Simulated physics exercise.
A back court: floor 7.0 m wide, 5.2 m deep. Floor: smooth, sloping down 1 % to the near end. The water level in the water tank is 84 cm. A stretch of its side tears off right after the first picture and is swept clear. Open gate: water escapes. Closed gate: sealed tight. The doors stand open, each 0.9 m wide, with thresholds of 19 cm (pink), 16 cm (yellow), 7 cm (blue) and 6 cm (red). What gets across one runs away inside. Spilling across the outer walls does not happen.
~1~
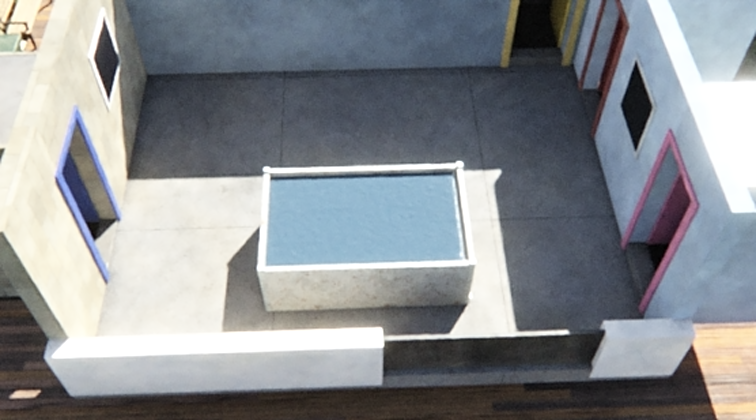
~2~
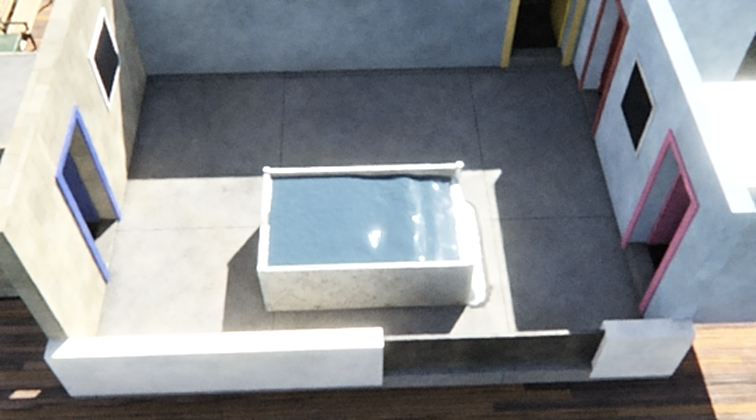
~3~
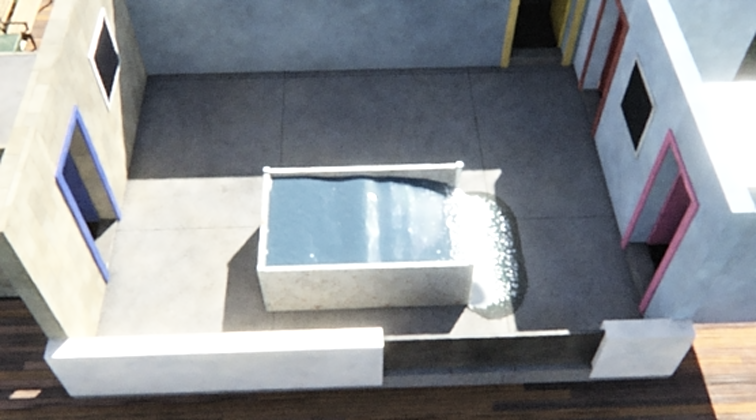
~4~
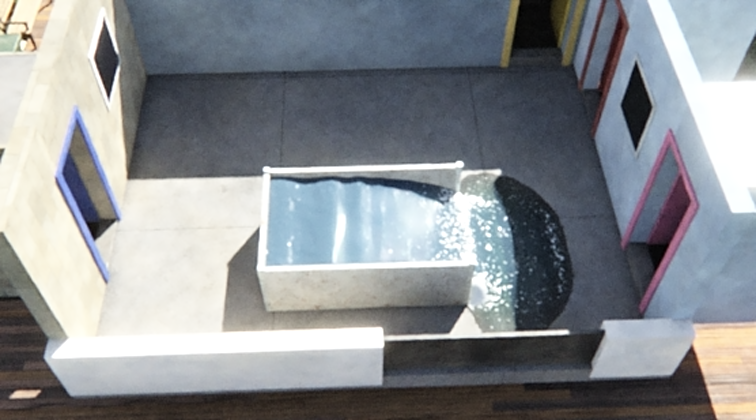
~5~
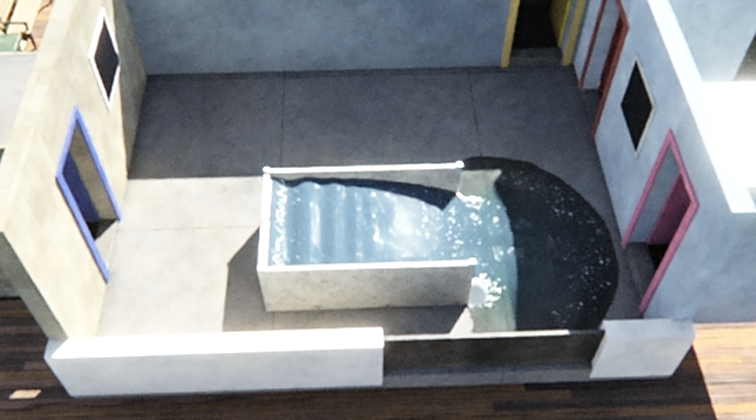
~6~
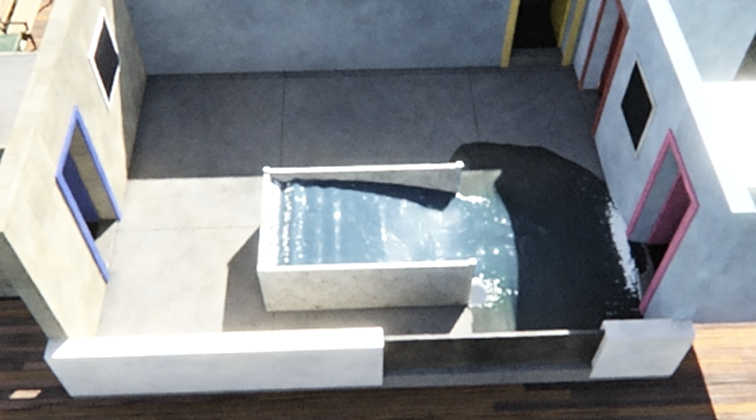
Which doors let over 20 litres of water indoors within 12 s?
At the end, the pink door will let too much through, the yellow door will let too much through, the blue door will let too much through, the red door will let too much through.
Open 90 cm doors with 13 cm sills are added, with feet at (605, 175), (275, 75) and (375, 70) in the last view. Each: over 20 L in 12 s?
More, less, less.
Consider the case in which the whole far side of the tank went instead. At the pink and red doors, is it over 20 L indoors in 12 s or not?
Pink: Within the limit; red: Exceeding the limit.
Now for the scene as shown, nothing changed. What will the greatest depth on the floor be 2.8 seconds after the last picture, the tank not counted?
I'd say near 30 centimetres.
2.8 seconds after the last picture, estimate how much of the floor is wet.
Wet share: Near 45 percent.
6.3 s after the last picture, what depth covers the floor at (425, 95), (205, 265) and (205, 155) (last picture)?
Taking the spots in order: 9 cm, 2 cm, 3 cm.
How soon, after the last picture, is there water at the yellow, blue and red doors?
Yellow: 1.2 s; blue: 5.0 s; red: 0.5 s.
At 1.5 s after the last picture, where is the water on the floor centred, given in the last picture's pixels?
(490, 241).
Then, 0.7 s after the last picture water covers 25 % of the floor and is deepest (46 cm) near (610, 233); pink door 44 cm at the sill, 89 L in, yellow door not reached, blue door not reached, red door 10 cm at the sill, 0 L in.
Then, 1.5 s after the last picture water covers 30 % of the floor and is deepest (45 cm) near (592, 266); pink door 45 cm at the sill, 236 L in, yellow door 27 cm at the sill, 4 L in, blue door not reached, red door 14 cm at the sill, 11 L in.
Then, 2.8 s after the last picture water covers 45 % of the floor and is deepest (30 cm) near (641, 349); pink door 28 cm at the sill, 365 L in, yellow door 27 cm at the sill, 80 L in, blue door not reached, red door 11 cm at the sill, 36 L in.
Then, 6.3 s after the last picture water covers 95 % of the floor and is deepest (18 cm) near (90, 368); pink door 10 cm at the sill, 385 L in, yellow door 11 cm at the sill, 128 L in, blue door 7 cm at the sill, 0 L in, red door 12 cm at the sill, 94 L in.
Then, 11.3 s after the last picture water covers 100 % of the floor and is deepest (15 cm) near (237, 363); pink door 7 cm at the sill, 385 L in, yellow door 3 cm at the sill, 128 L in, blue door 12 cm at the sill, 37 L in, red door 4 cm at the sill, 119 L in.
